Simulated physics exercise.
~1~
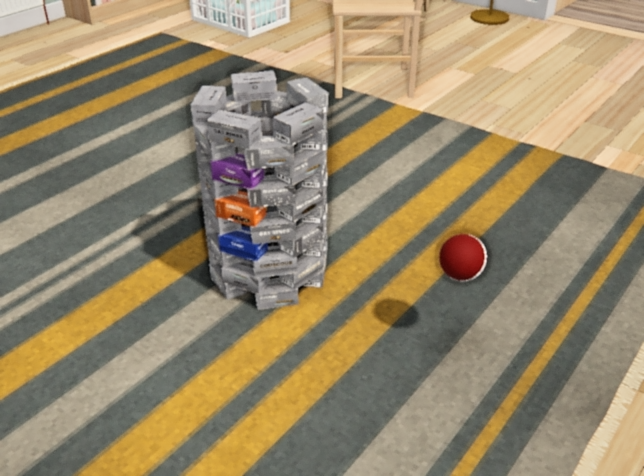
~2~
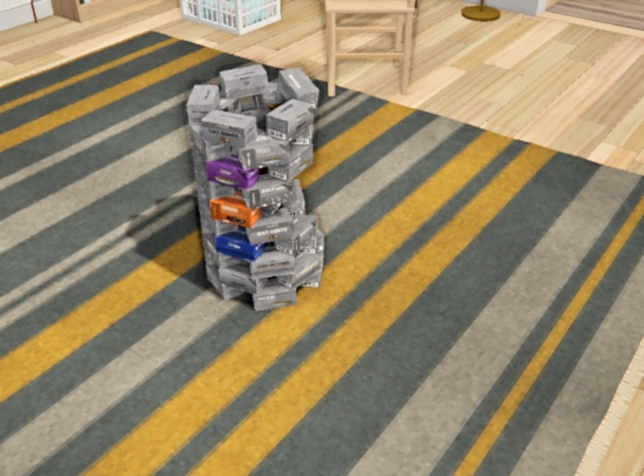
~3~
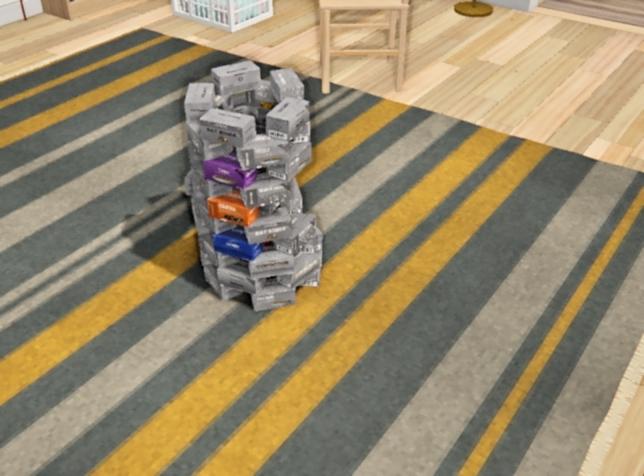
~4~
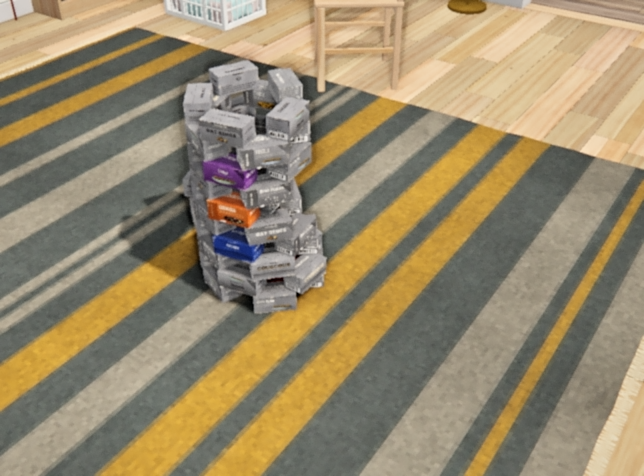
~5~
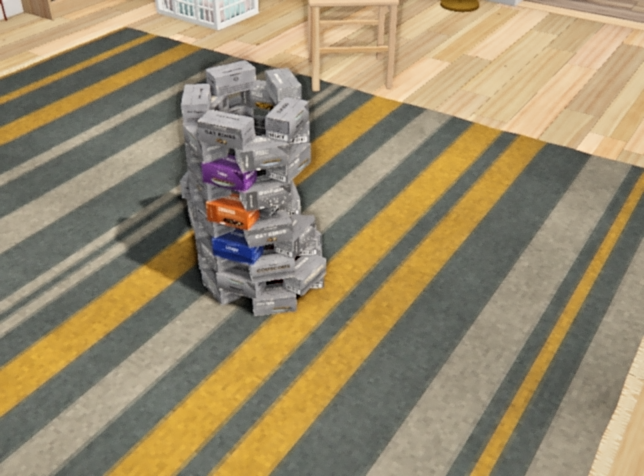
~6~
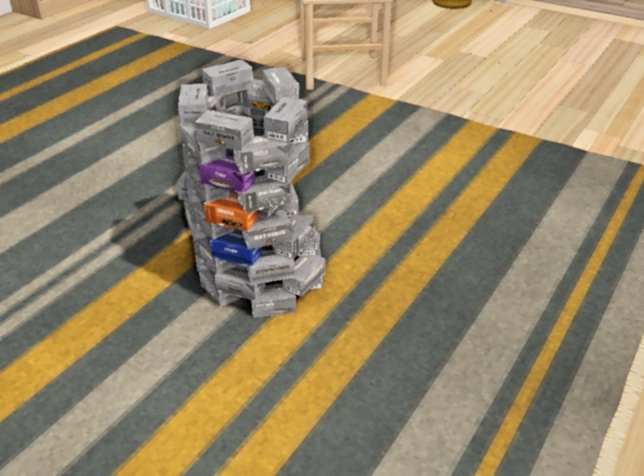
On a striped rug of grey, beige and yellow in a room with a pale wooden floor, seen from above at a slant, a tall round tower of small grey packets stands left of centre, with a wooden stool and a white basket behind. A purple, an orange and a blue packet sit one above another on its near side. A red ball hangs above the rug to the right, then is gone from sight. The tower's right side is now pushed out of line, its upper part shifted left. The view drifts slightly, and the dented tower stays standing, its coloured packets still in place.
